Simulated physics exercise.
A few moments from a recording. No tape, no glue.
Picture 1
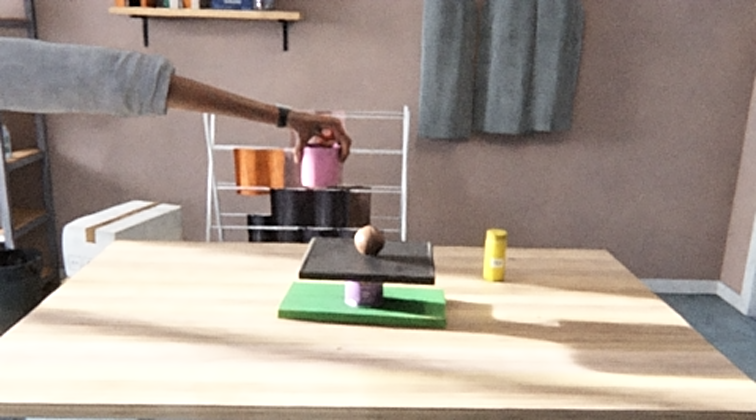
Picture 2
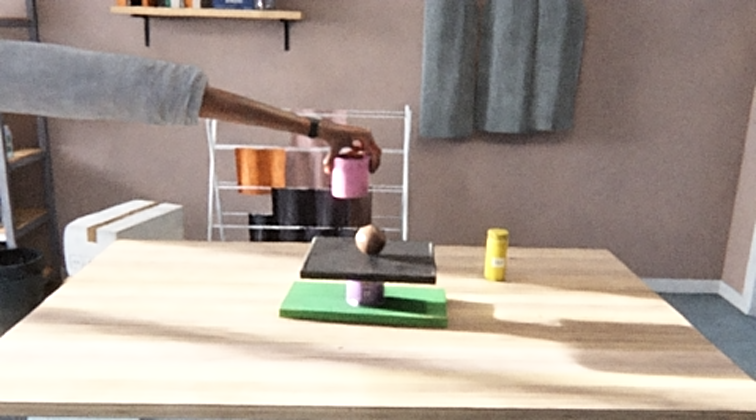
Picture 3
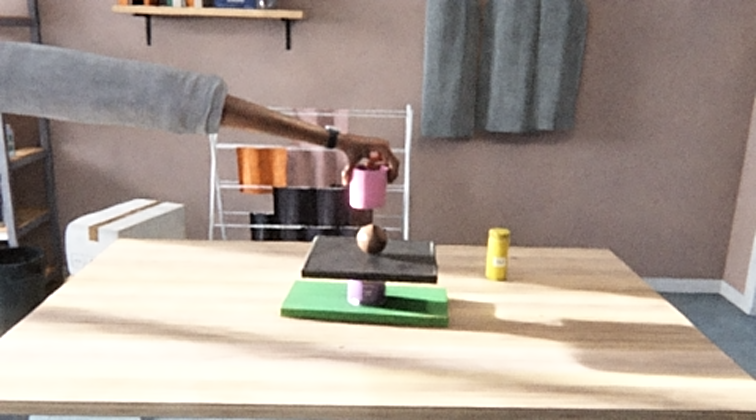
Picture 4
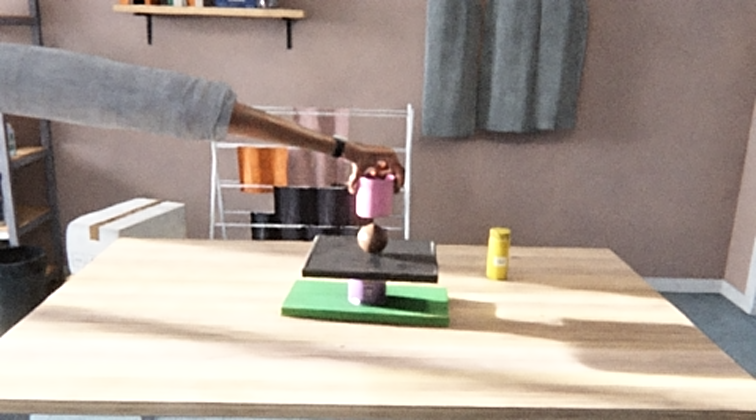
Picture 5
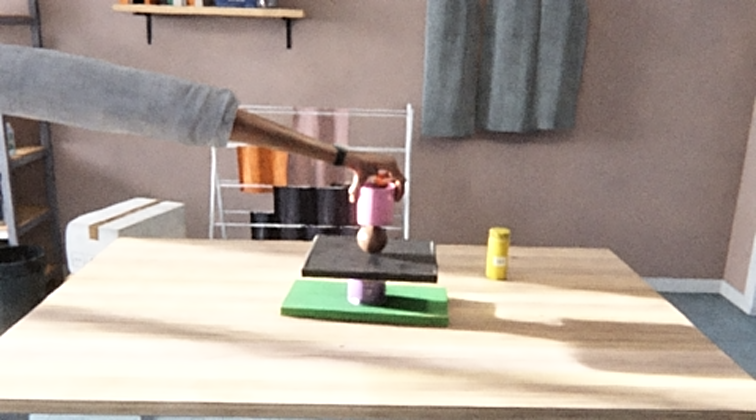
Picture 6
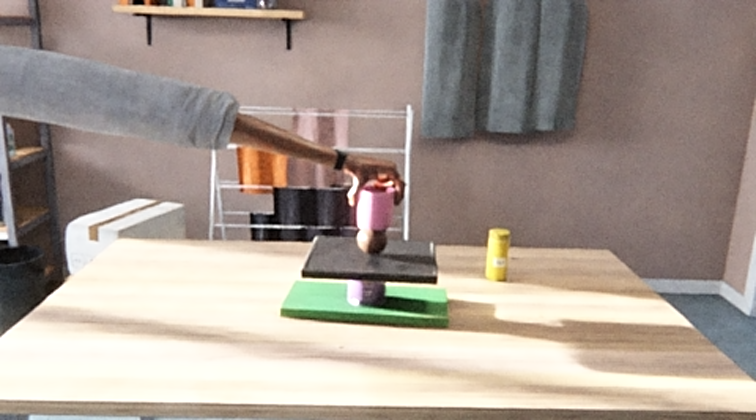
At the start, a hand reaching in from the left holds a pink cup above a brown onion on a black tray, stacked over a purple pot and green board beside a yellow shaker. The arm moves the cup rightward and lowers it onto the onion, fingers still around it.
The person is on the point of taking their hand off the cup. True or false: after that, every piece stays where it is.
False.
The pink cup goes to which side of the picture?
Result: Further right.
Then, 0.30 s past the last view, pink cup rocked 32° from its first pose near (386, 210).
Then, 0.50 s past the last view, pink cup now fallen.
Then, 2.00 s past the last view, nothing new.
Finally, fallen, pink cup; the other 5 still in place. Final places as the last picture's camera would see them, pink cup near (426, 242). The pile gives way.
